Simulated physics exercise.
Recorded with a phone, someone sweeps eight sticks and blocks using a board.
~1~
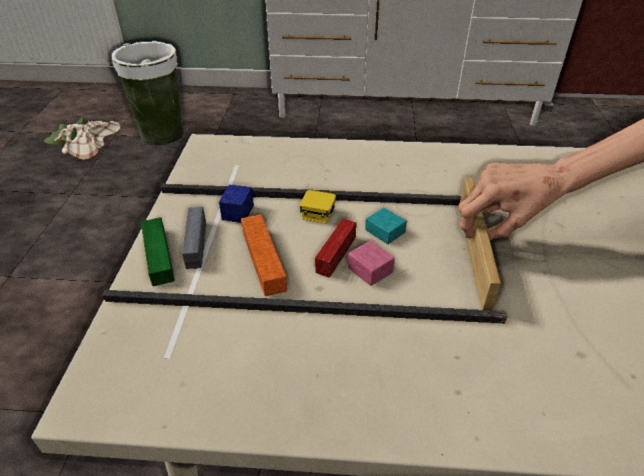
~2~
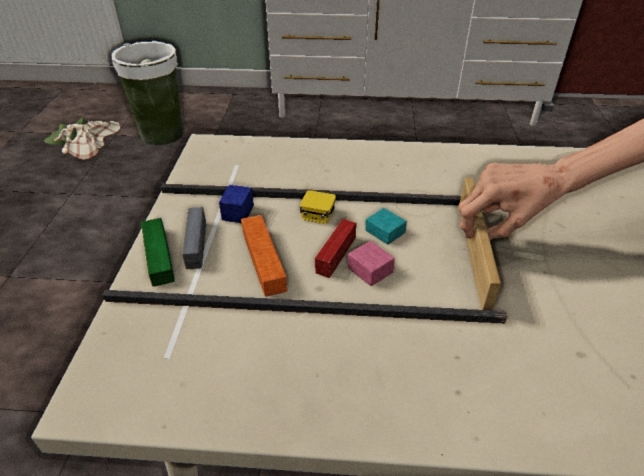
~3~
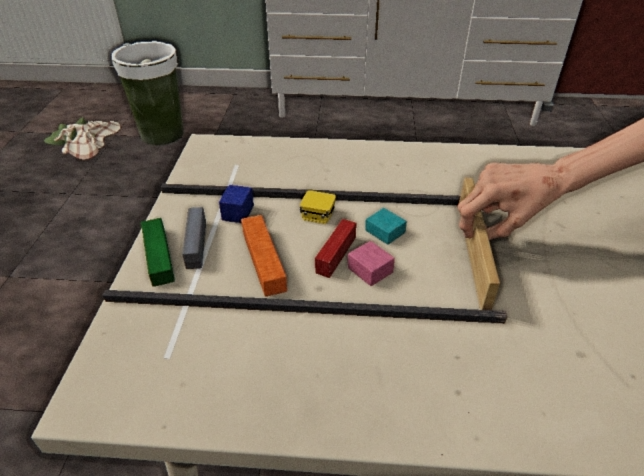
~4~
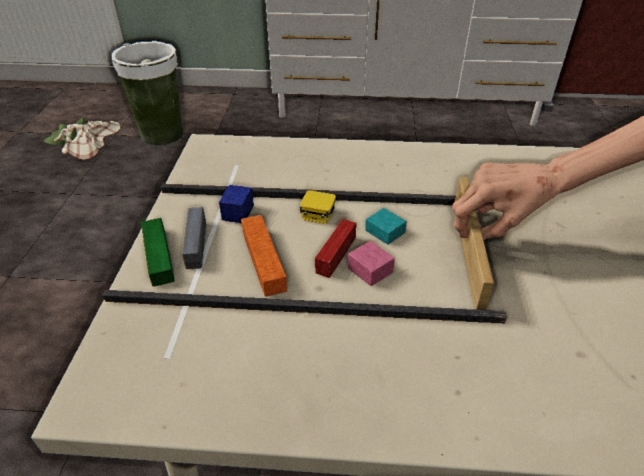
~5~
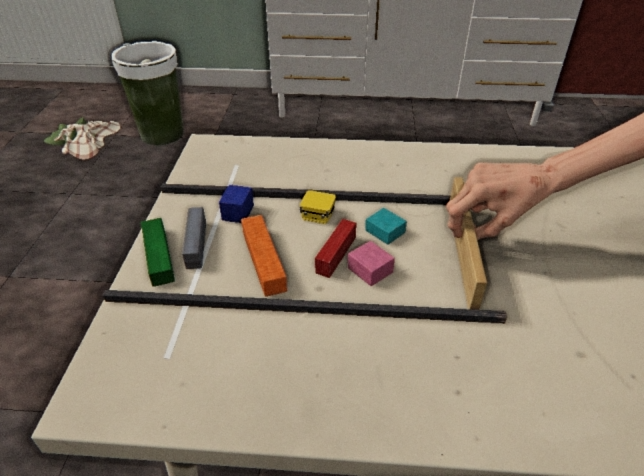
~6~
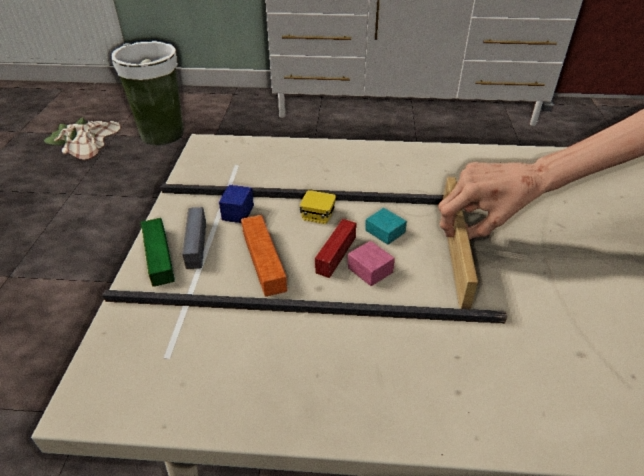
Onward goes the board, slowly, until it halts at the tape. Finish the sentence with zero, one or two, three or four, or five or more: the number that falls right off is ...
The number that falls right off is one or two.
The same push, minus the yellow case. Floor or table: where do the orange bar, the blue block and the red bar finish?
Note: Orange bar is on by the end; blue block is on by the end; red bar is on by the end.
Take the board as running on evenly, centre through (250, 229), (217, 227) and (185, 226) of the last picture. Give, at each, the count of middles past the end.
In order of the places given, that's 0, 1 and 3.
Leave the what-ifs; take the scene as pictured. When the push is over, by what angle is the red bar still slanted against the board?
Near 5 degrees.
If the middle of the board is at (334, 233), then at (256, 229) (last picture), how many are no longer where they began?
Counts: 5 and 8.
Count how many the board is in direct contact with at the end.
Contact count: 3.
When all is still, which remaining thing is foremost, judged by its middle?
That is the grey stick.
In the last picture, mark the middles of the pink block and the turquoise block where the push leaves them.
Reading them off: First (180, 265); then (199, 221).
A little later, none off yet; green stick at rest near (157, 251); grey stick at rest near (195, 237); blue block at rest near (237, 204).
When it is over, the number that fall off is one or two; down, green stick.
